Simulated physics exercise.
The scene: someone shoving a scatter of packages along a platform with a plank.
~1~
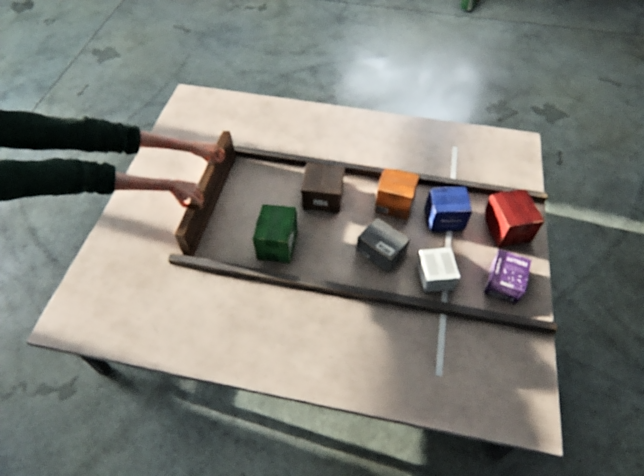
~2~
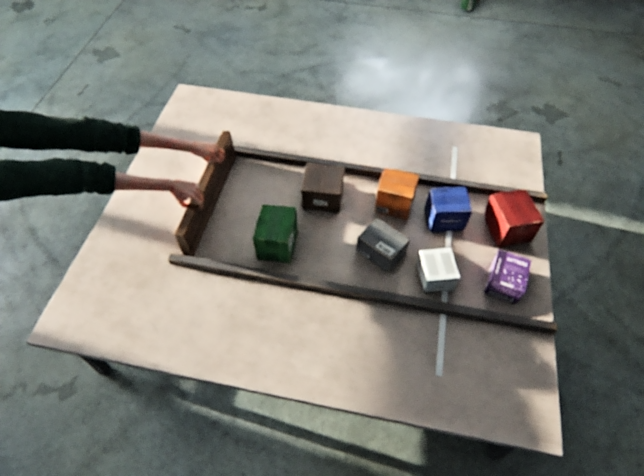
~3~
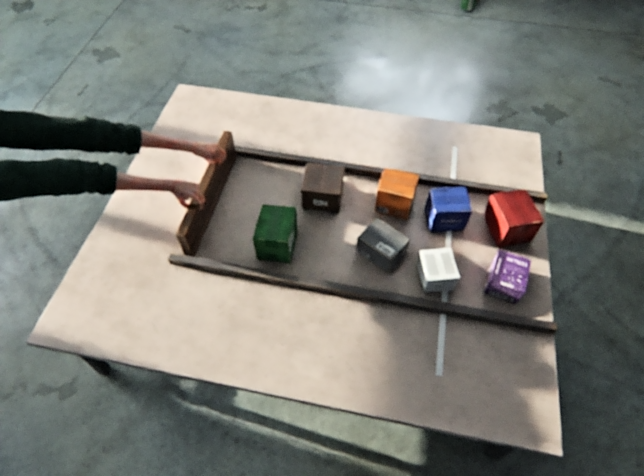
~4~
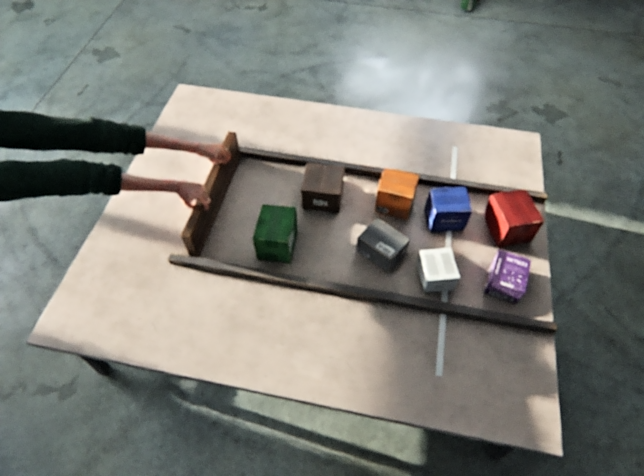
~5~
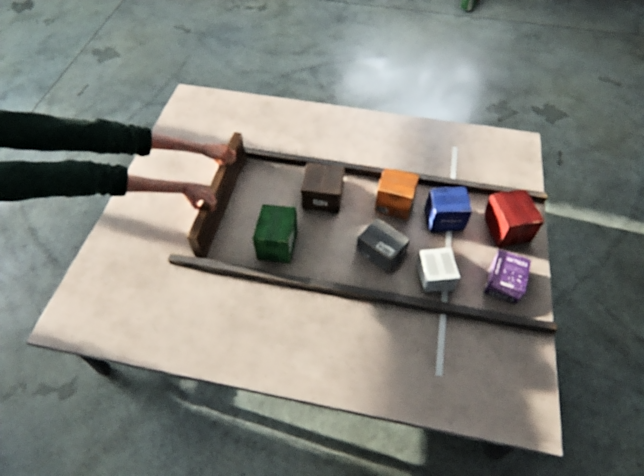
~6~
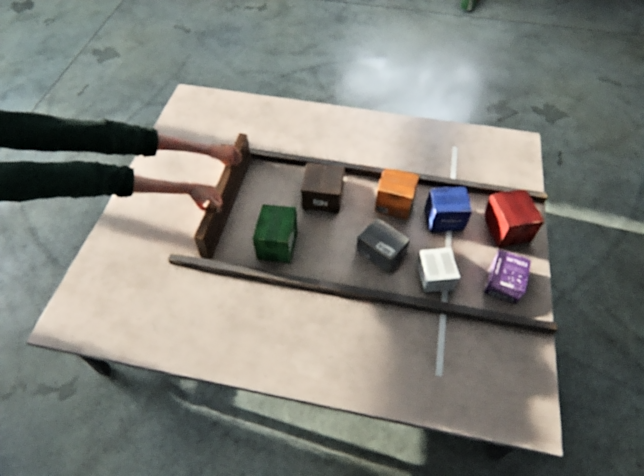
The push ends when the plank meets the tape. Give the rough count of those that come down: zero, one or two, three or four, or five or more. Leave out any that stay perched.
As it turns out, the number that fall off is one or two.
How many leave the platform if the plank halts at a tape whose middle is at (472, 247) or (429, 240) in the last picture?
Down on the ground: 3 and 1.
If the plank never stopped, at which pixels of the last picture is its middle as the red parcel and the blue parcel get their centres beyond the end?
About (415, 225), and (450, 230) for the other.
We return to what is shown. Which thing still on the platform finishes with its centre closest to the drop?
It is the blue parcel.
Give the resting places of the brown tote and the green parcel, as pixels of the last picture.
About (473, 213), and the other about (468, 267).
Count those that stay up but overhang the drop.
2 of them.
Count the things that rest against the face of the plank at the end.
That makes 2.
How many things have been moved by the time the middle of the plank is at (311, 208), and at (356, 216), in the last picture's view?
First 2, then 6.
A little later, none off yet; red parcel at rest near (512, 218); purple box at rest near (508, 277); blue parcel at rest near (447, 210).
When it is over, the number that fall off is one or two; down, red parcel.
